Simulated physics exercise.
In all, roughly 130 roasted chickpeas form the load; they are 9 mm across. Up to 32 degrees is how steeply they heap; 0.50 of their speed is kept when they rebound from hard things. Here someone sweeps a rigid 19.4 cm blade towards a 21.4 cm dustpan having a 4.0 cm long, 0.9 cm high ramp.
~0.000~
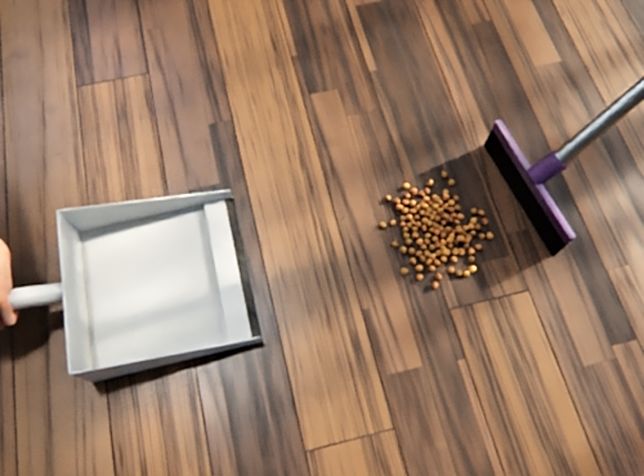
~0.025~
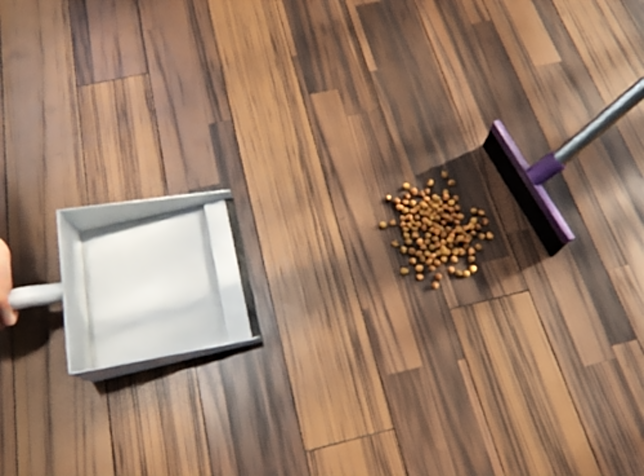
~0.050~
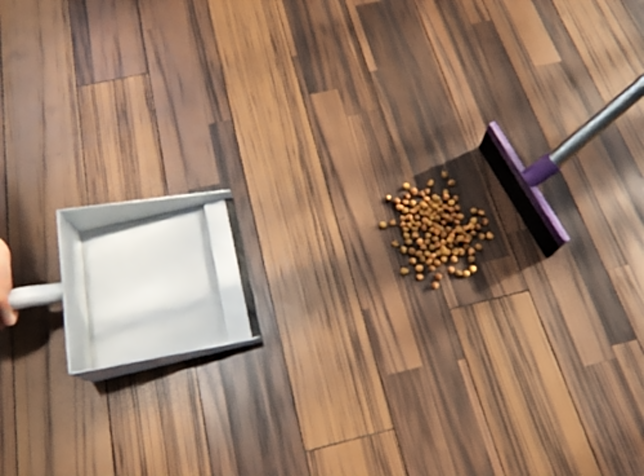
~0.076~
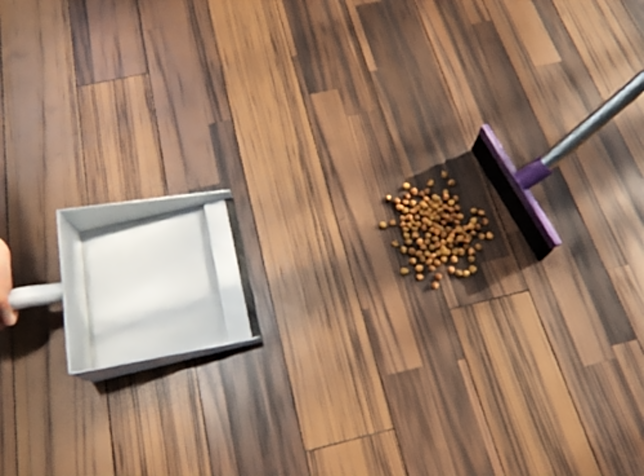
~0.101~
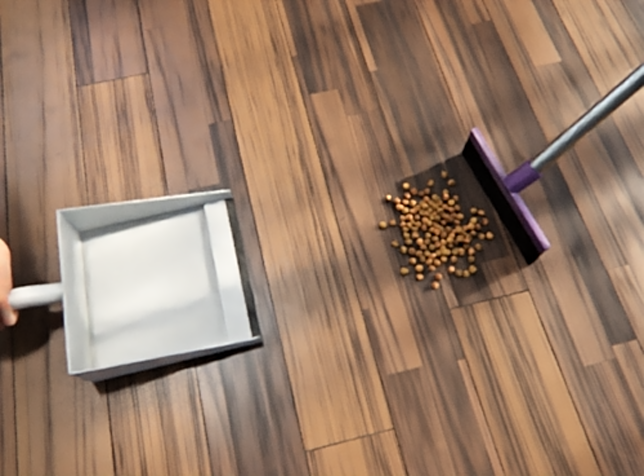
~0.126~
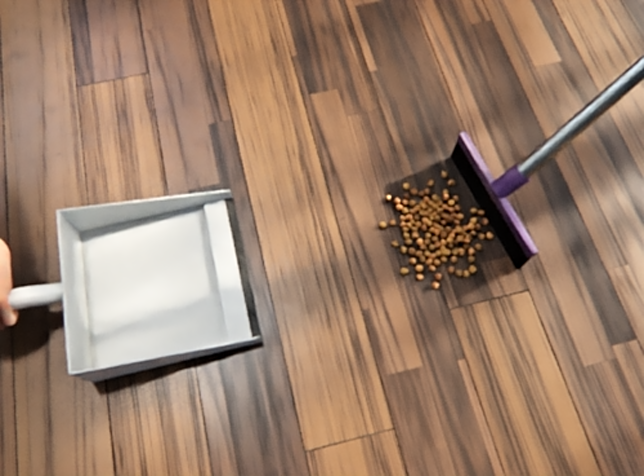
A hand held a pale gray dustpan still on the wooden floor at left, while a purple broom-like tool slid left from the right side, up close to a small pile of unmoving chickpeas.
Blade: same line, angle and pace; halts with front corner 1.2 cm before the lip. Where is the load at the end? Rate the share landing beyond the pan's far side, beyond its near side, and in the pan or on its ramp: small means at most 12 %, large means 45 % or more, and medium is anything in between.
Shares: Far side - small; near side - medium; pan - medium.
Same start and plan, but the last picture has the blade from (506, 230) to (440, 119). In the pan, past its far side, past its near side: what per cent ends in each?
The pan gets 5, the far side 15 and the near side 0.
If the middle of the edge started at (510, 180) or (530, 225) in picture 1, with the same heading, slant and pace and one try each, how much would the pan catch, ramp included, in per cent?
First try about 25 per cent, second about 30 per cent.
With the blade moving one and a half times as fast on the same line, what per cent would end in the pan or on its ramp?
Share: Near 45 %.
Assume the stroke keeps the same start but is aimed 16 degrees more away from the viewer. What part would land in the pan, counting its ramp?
Result: Close to 15 %, ramp counted.
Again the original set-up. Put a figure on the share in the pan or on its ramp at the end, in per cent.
Roughly 35 percent.
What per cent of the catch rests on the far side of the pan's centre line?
I'd say near 20 per cent.
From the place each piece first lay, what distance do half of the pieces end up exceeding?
Roughly 30 cm.
After 0.35 s, middle of the blade 19 cm from the lip; 0 % over the lip, far side 0 %, near side 10 %.
After 0.50 s, middle of the blade 8 cm from the lip; 0 % over the lip, far side 0 %, near side 20 %.
Then, at 0.77 s, middle of the blade 3 cm from the lip; 35 % over the lip, far side 0 %, near side 25 %.
At rest (1.2 s), far side 0 %, near side 25 %, pan 35 %, in front of the lip or behind the blade 40 %.
